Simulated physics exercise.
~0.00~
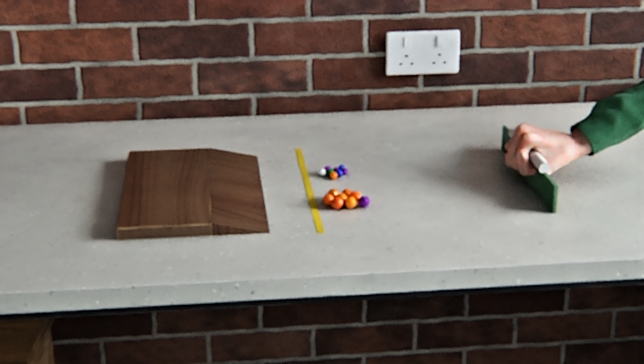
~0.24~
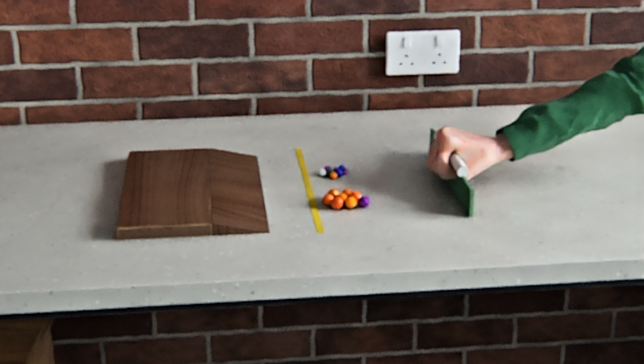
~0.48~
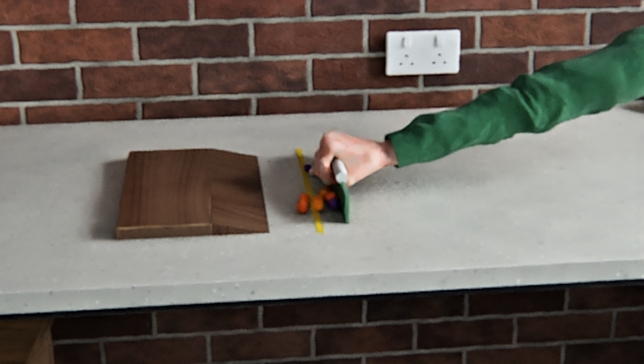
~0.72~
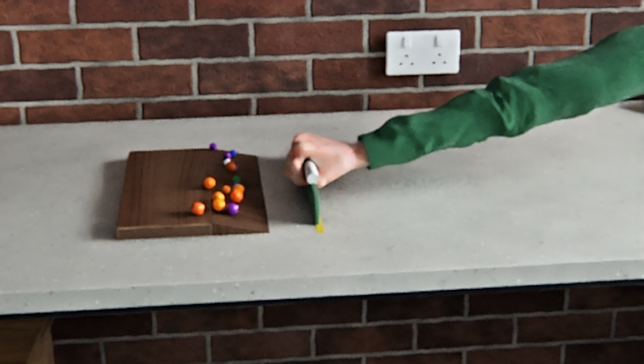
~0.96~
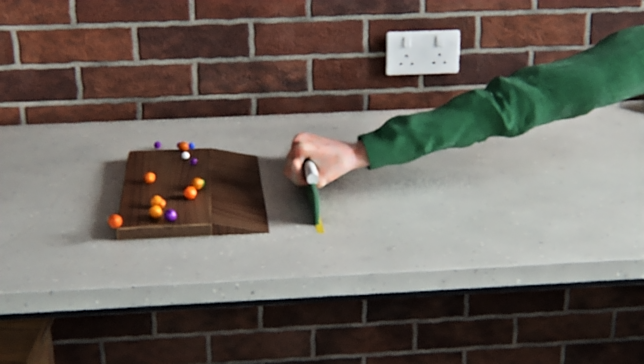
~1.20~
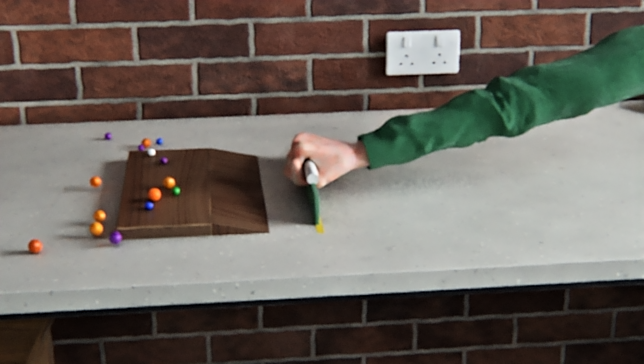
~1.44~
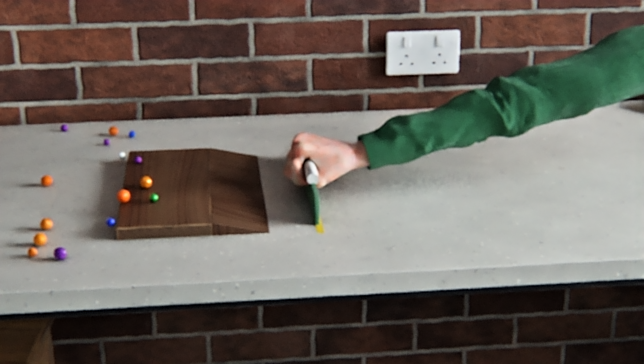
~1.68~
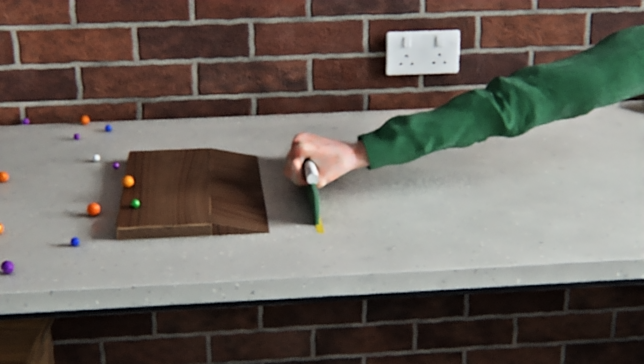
Colourful beads swept left by a hand with a green scraper, which stops at yellow tape as they roll over a wooden ramp.
